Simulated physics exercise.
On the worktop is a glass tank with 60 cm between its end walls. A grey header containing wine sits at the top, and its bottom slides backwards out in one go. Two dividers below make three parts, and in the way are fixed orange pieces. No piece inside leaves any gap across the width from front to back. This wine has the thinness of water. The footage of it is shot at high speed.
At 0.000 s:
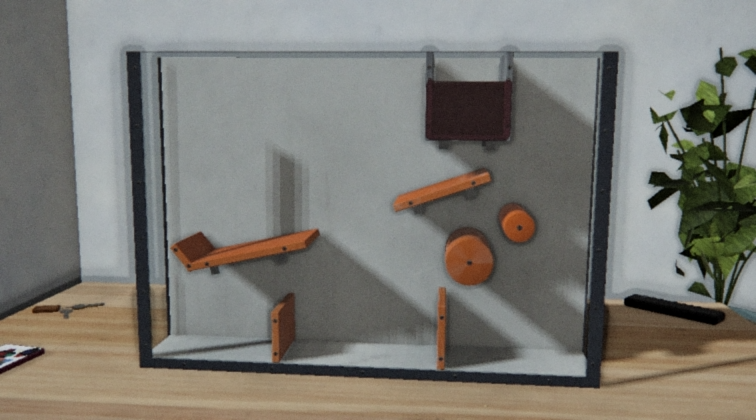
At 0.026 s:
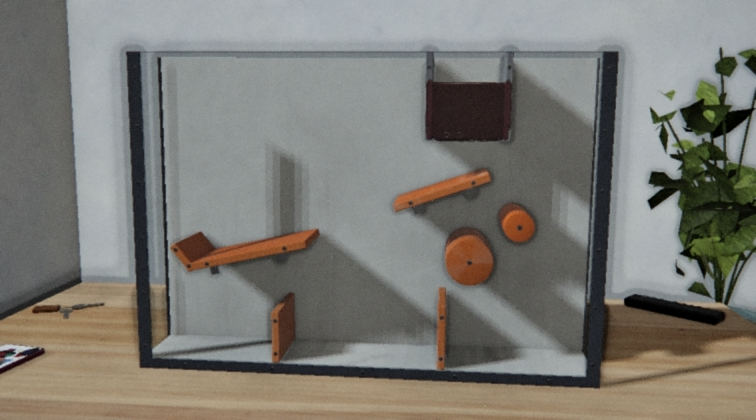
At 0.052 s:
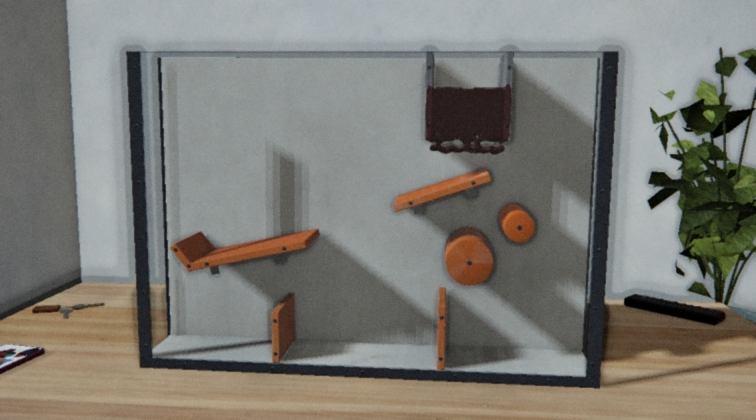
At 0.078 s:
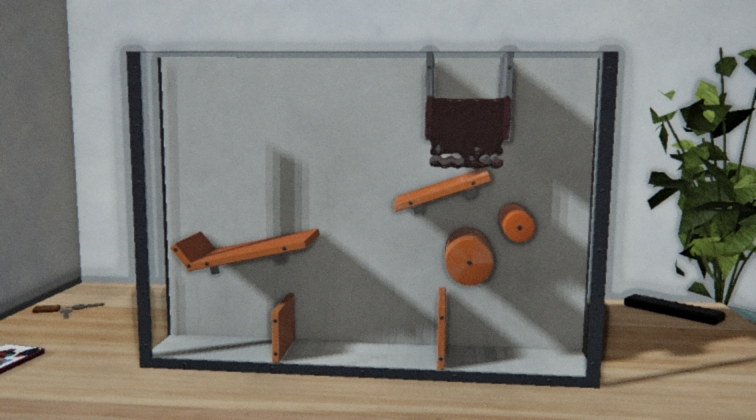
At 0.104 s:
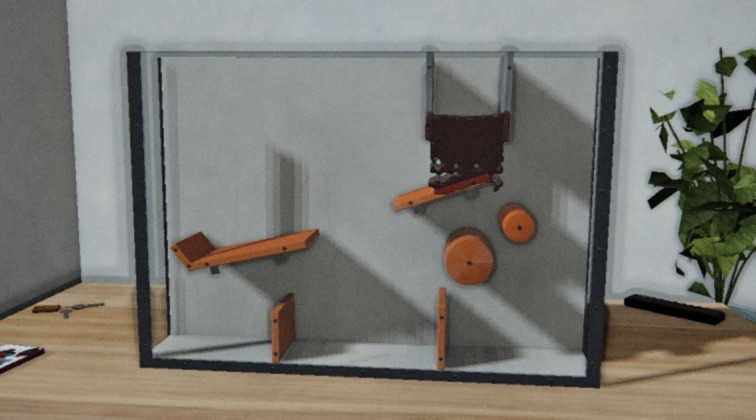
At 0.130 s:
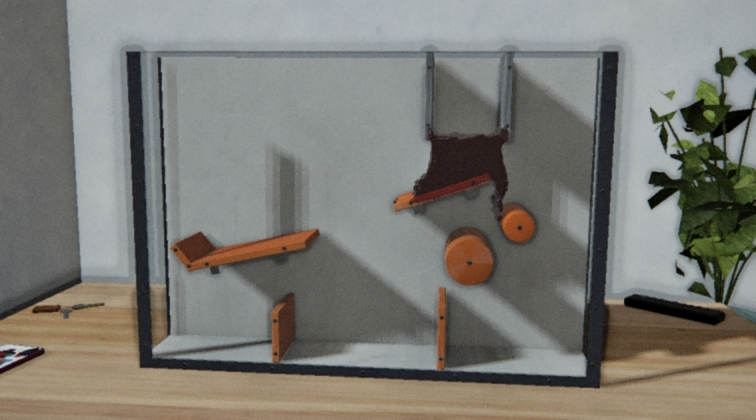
The footage shows dark red liquid dropping from a holder at the top of a glass tank onto a tilted orange plank, spreading along it and spilling past its right end onto a small round orange piece.
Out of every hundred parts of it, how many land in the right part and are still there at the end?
Roughly 35 out of 100.
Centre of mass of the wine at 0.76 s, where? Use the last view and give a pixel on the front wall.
Centre of mass, last view: Approx. (370, 360).
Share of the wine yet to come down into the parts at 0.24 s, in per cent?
Close to 95 in a hundred.
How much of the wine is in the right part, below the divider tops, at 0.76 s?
I'd say near 32 per cent sits there.
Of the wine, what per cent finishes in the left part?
It winds up at close to 24 %, more or less.
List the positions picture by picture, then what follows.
In the first picture, the wine has come down to (442, 135); the highest of it is at (444, 83); the piece under the header is centred near (442, 193); divider tops at (275, 314) and (442, 308).
In the second picture, the wine has come down to (444, 140); the highest of it is at (460, 83).
In the third picture, the wine has come down to (498, 152); the highest of it is at (478, 89).
In the fourth picture, the wine has come down to (481, 168); the highest of it is at (483, 101); below the header it spans (432, 151) to (503, 144).
In the fifth picture, the wine has come down to (435, 188); the highest of it is at (438, 116); below the header it spans (431, 169) to (502, 182).
In the sixth picture, the wine has come down to (502, 213); the highest of it is at (452, 137); below the header it spans (415, 197) to (505, 186).
After 0.24 s 96 per cent has yet to come down; below, left 0, middle 0, right 4.
After 0.39 s 38 per cent has yet to come down; below, left 20, middle 18, right 24.
After 0.76 s 3 per cent has yet to come down; below, left 23, middle 42, right 33.
In the end the left part holds 23, the middle 43 and the right 33 per cent.
